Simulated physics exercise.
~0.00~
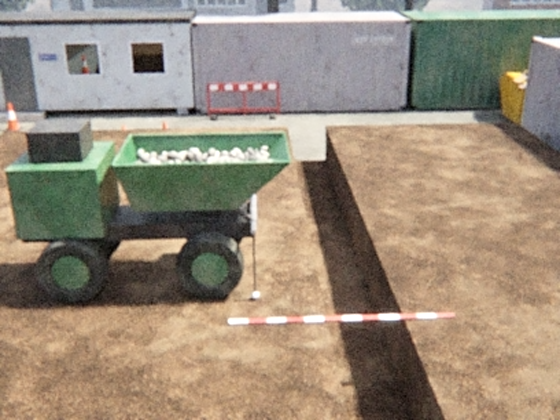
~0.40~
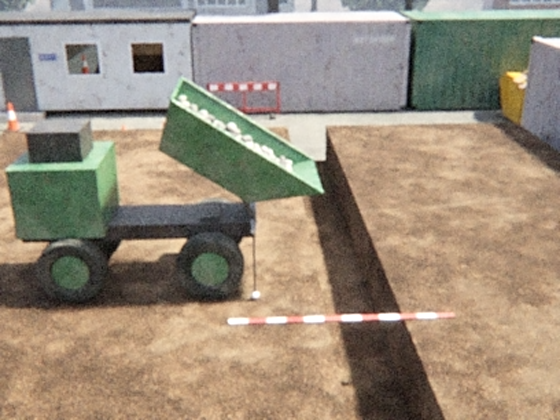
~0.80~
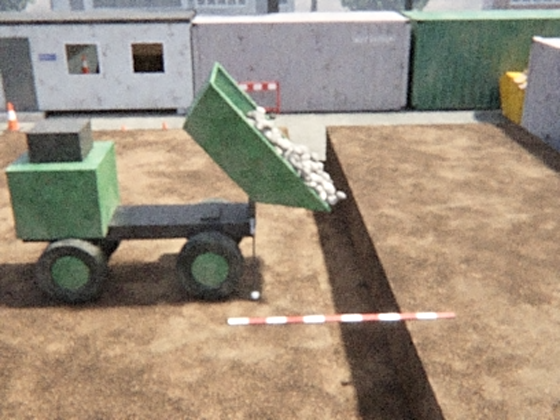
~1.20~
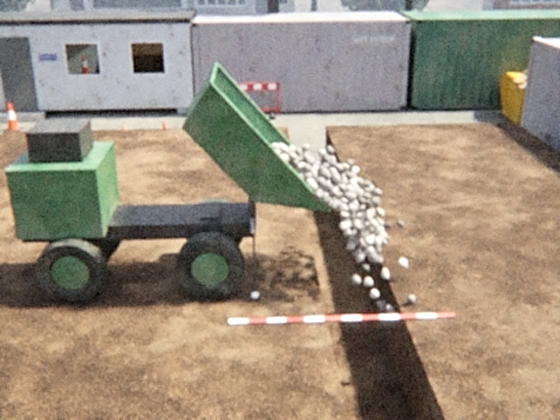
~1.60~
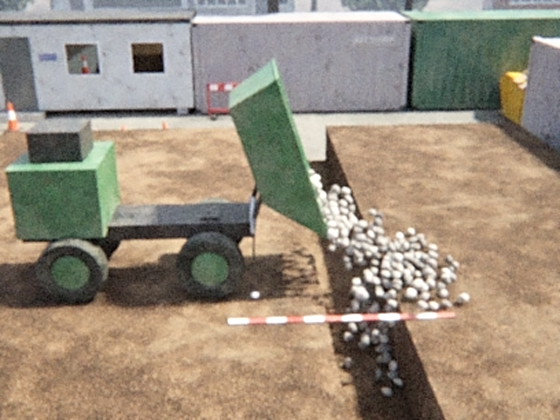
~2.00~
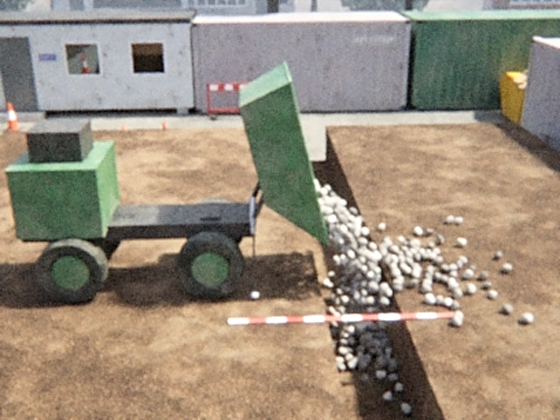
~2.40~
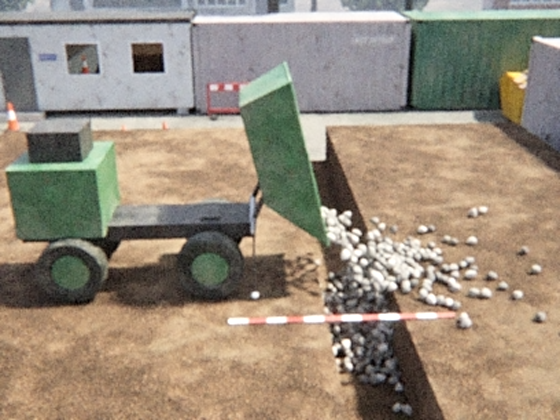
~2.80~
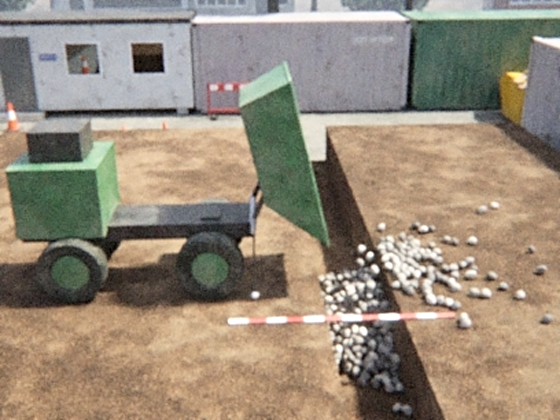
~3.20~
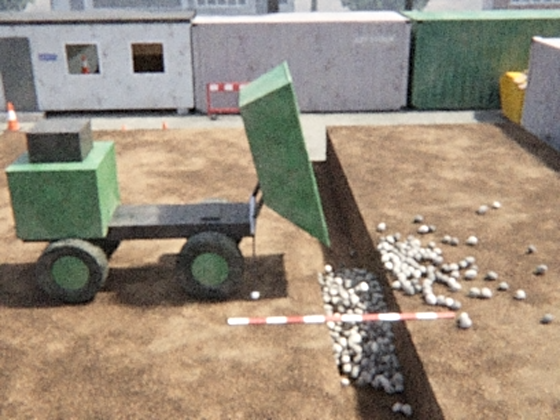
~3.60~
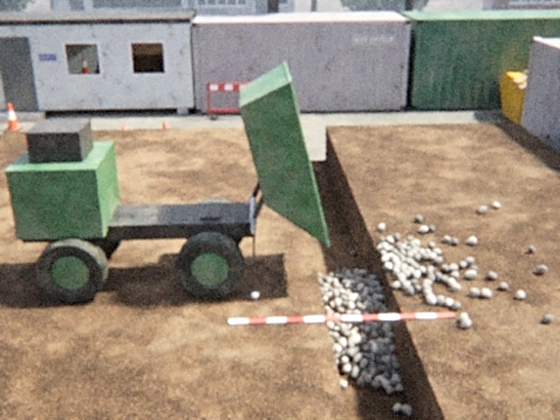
A green dumper stands at the left of a brown dirt yard, its skip full of pale stones facing a straight trench, seen from slightly above and to the side. Grey, white and green containers line the back, and a red and white striped staff lies across the foreground near a small white ball. The skip tilts up toward the right and pauses, and the stones slide over its lip and pour down. It then tips steeper, emptying the rest. Most stones settle in the trench, while some scatter on the dirt beyond, and the raised skip stays still.
